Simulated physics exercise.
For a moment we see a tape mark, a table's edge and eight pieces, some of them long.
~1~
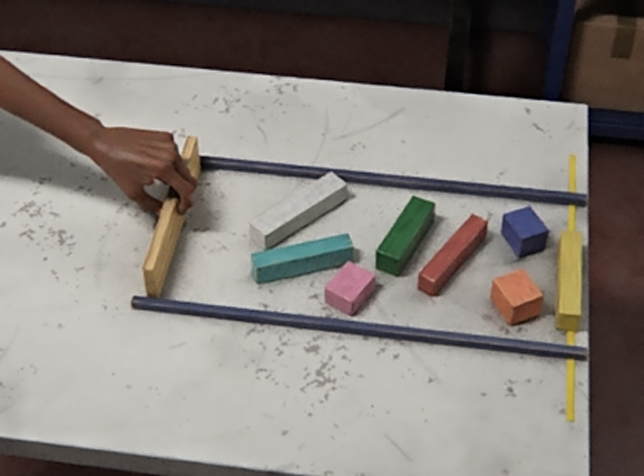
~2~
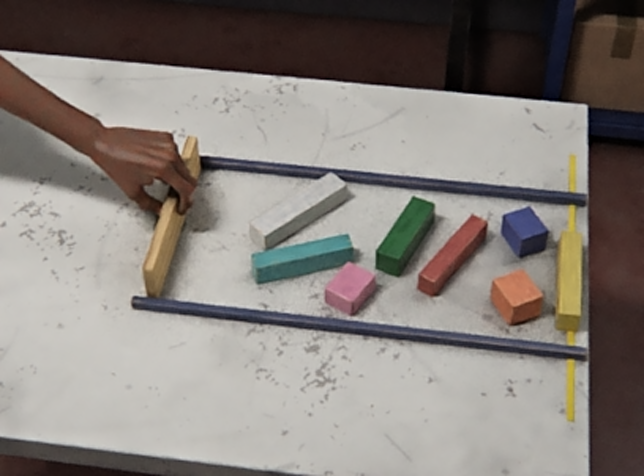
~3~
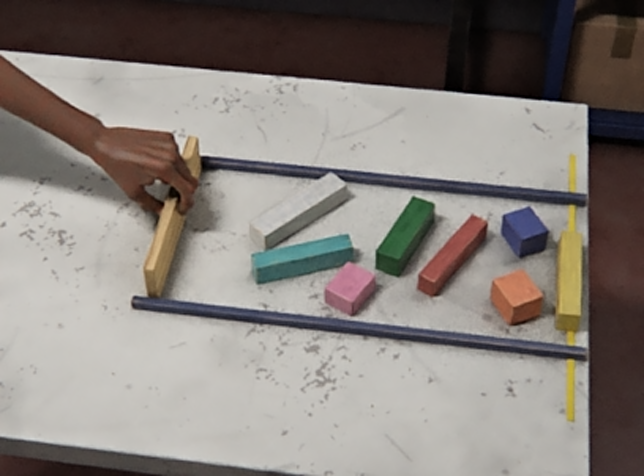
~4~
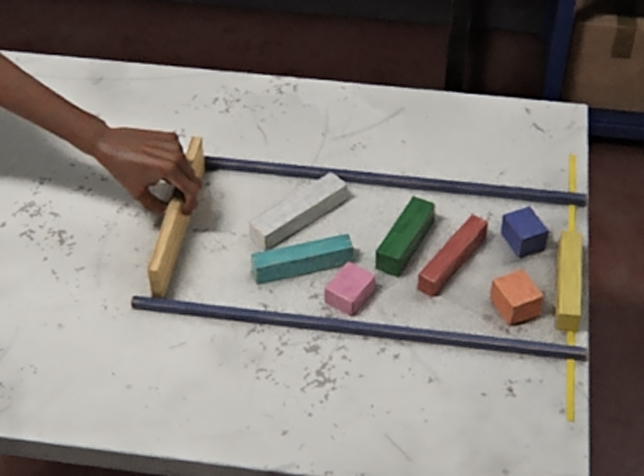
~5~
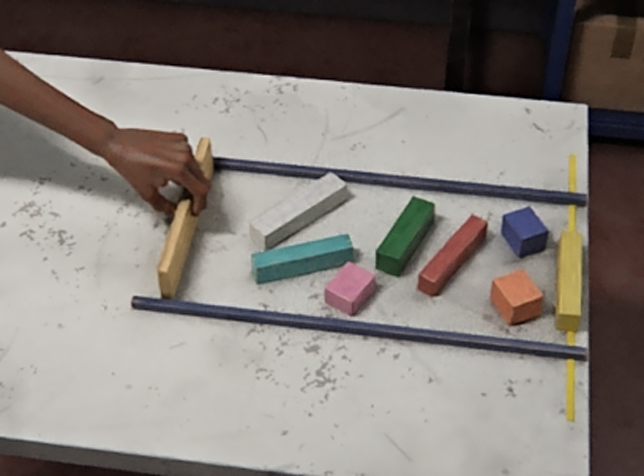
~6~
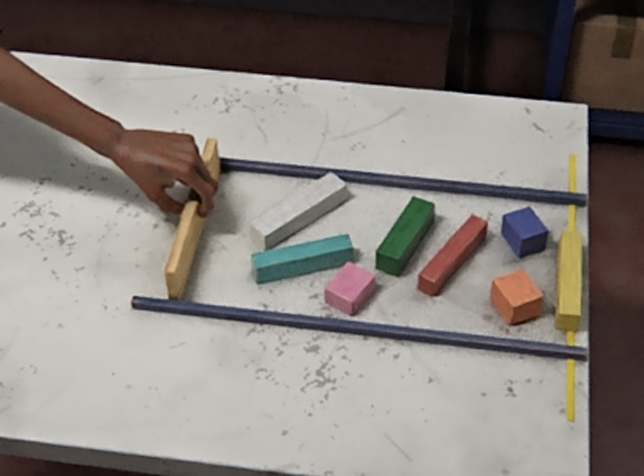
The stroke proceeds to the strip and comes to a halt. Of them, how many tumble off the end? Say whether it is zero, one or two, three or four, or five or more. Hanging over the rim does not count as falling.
I would say five or more.
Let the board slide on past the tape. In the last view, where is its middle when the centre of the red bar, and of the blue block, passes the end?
I'd say about (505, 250) for the first one and about (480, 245) for the second.
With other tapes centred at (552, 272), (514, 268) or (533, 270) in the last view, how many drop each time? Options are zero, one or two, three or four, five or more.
So, tape by tape, it's more than four, then either three or four, then at least five.
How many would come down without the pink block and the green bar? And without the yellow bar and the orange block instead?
The counts: 5 and 5.
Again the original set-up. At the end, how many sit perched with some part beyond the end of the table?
The total here is 1.
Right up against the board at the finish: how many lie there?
The count in contact is 1.
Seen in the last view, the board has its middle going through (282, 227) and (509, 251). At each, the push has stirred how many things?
First 2 and then 8.
Soon after, none off yet; yellow bar at rest near (569, 280); blue block at rest near (524, 232); orange block at rest near (516, 297).
At rest, the number that fall off is five or more; fallen, turquoise bar, pink block, green bar, red bar, orange block, blue block and yellow bar.
